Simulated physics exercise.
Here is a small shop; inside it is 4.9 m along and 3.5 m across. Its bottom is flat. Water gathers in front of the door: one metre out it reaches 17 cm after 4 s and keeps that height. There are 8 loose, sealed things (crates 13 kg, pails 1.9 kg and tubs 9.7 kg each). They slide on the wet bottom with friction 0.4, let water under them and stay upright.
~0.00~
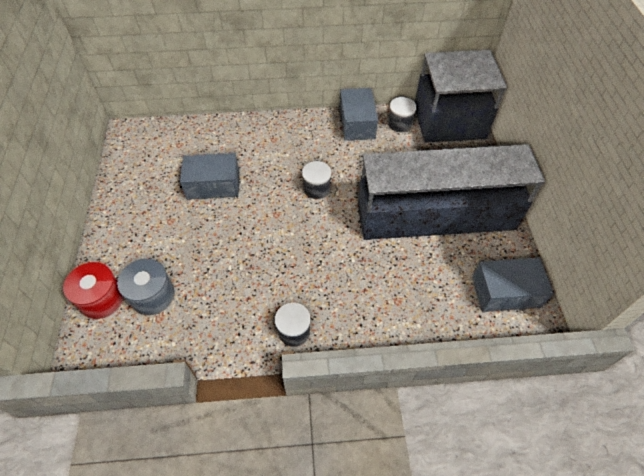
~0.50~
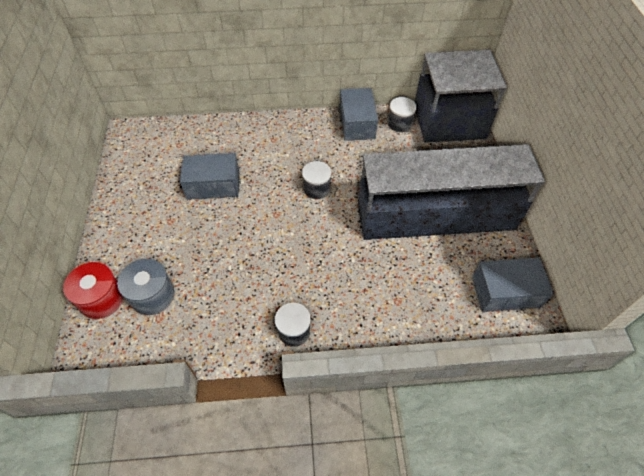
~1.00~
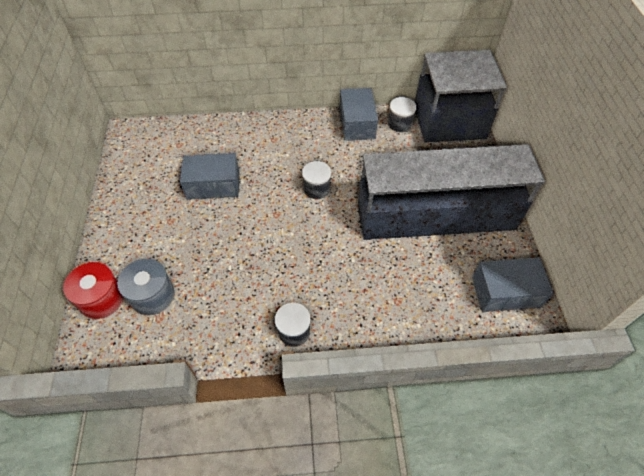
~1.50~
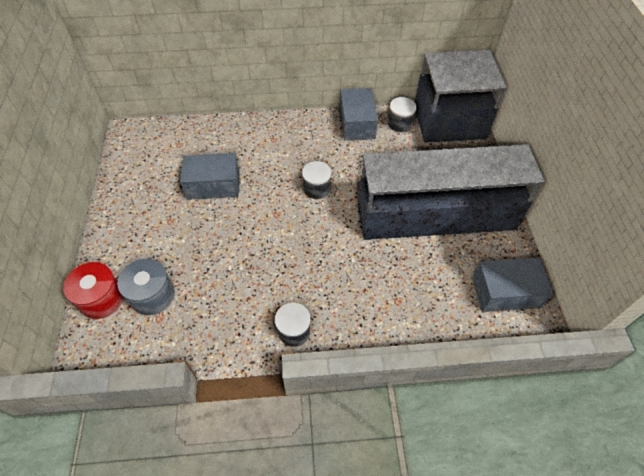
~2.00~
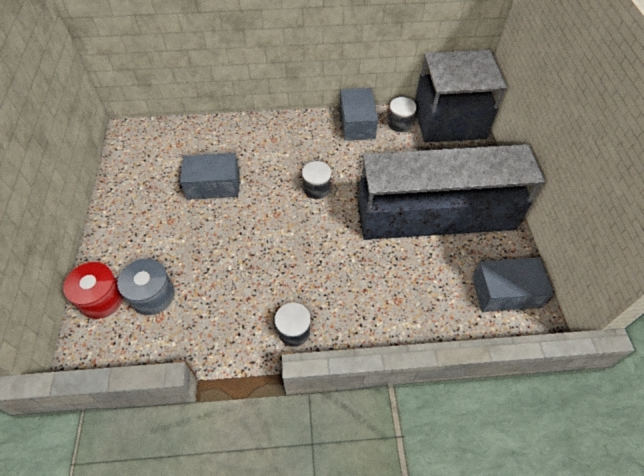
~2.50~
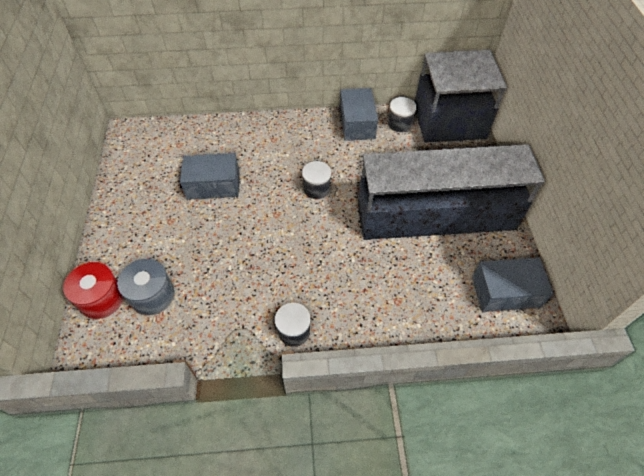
In this clip, greenish water spreads over the paving outside a small walled shop holding a red tub, a grey tub and dark blocks, then crosses the doorway and wets a small patch of the pebbled floor; the objects stay still.
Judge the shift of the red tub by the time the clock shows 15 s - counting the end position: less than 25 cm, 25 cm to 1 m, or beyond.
Red tub slides a little.
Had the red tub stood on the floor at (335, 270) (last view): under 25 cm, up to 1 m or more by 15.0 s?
It barely shifts.
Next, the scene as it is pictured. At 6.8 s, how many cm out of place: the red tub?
About 0 cm.
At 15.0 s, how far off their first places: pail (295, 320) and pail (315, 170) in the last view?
In turn: 80 cm, 200 cm.
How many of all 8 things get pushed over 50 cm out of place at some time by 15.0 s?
That makes 4.
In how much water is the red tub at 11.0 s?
Roughly 5 cm.
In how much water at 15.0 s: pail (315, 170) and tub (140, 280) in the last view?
Roughly 7 and 7 cm.
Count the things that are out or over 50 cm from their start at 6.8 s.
2 of them.
After 3.5 s the red tub is near (88, 282), 0.0 m from its start, aground; 0 afloat.
After 6.8 s the red tub is near (88, 282), 0.0 m from its start, aground; 1 afloat.
After 11.0 s the red tub is near (88, 282), 0.0 m from its start, aground; 4 afloat.
After 15.0 s the red tub is near (81, 329), 0.5 m from its start, afloat; 6 afloat.
